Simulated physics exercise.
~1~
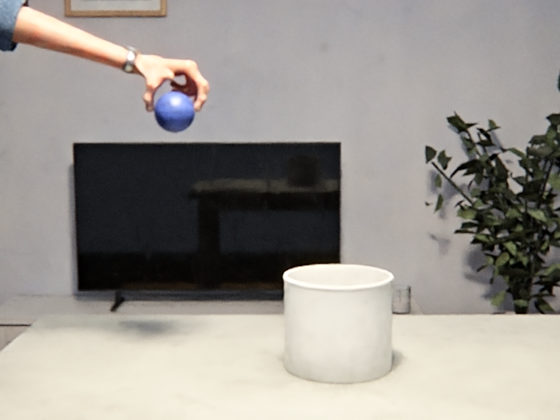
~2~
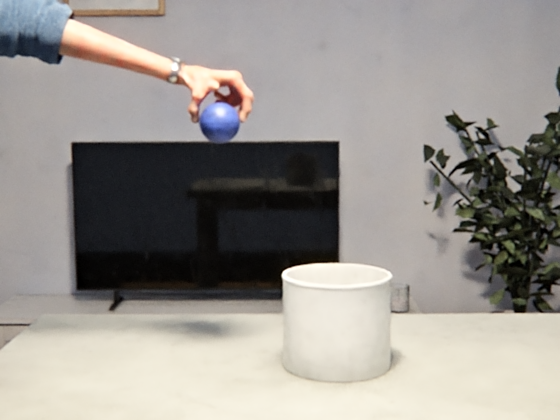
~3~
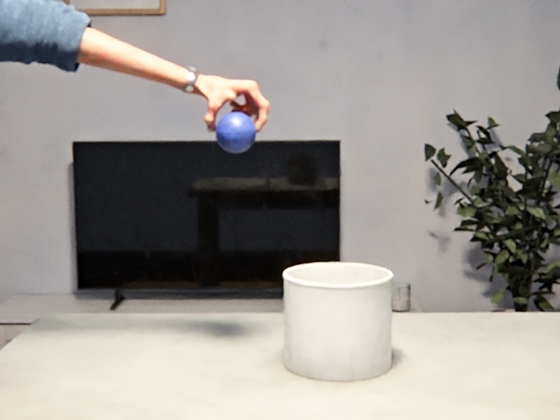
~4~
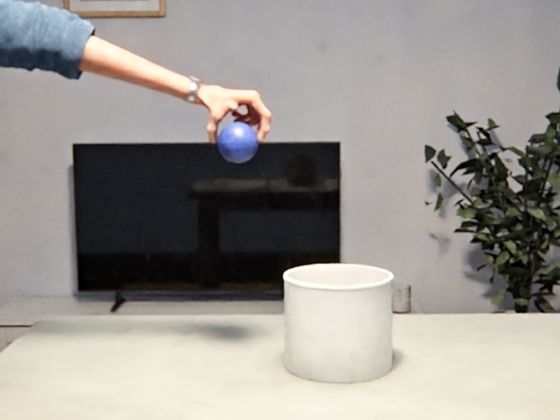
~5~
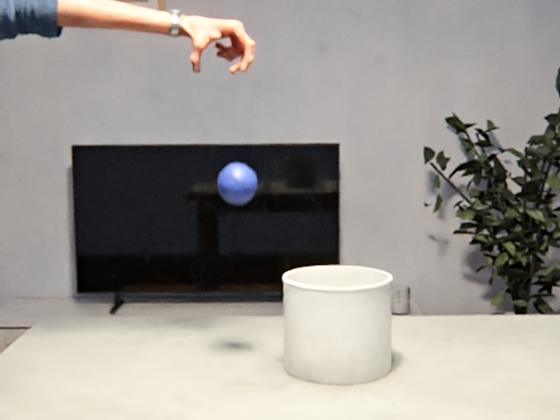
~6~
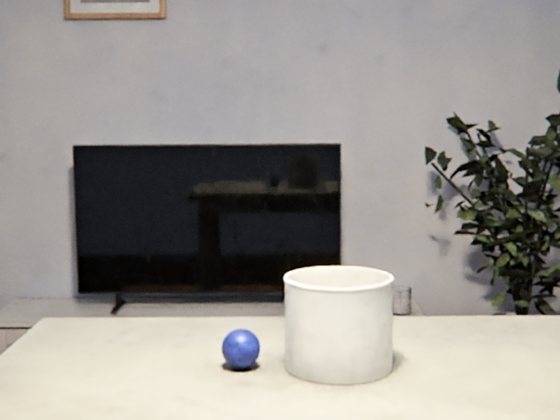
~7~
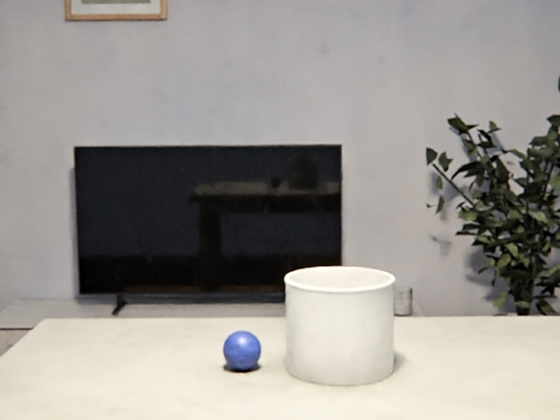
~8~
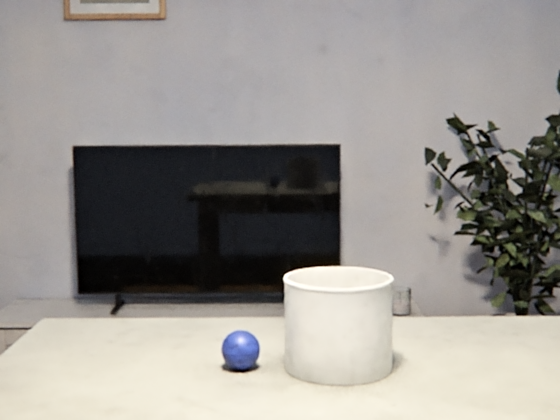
A blue ball held in a person's hand moves right above a table toward a white open container, then drops when the fingers let go and the hand draws back. It lands on the table just left of the container and stays there.
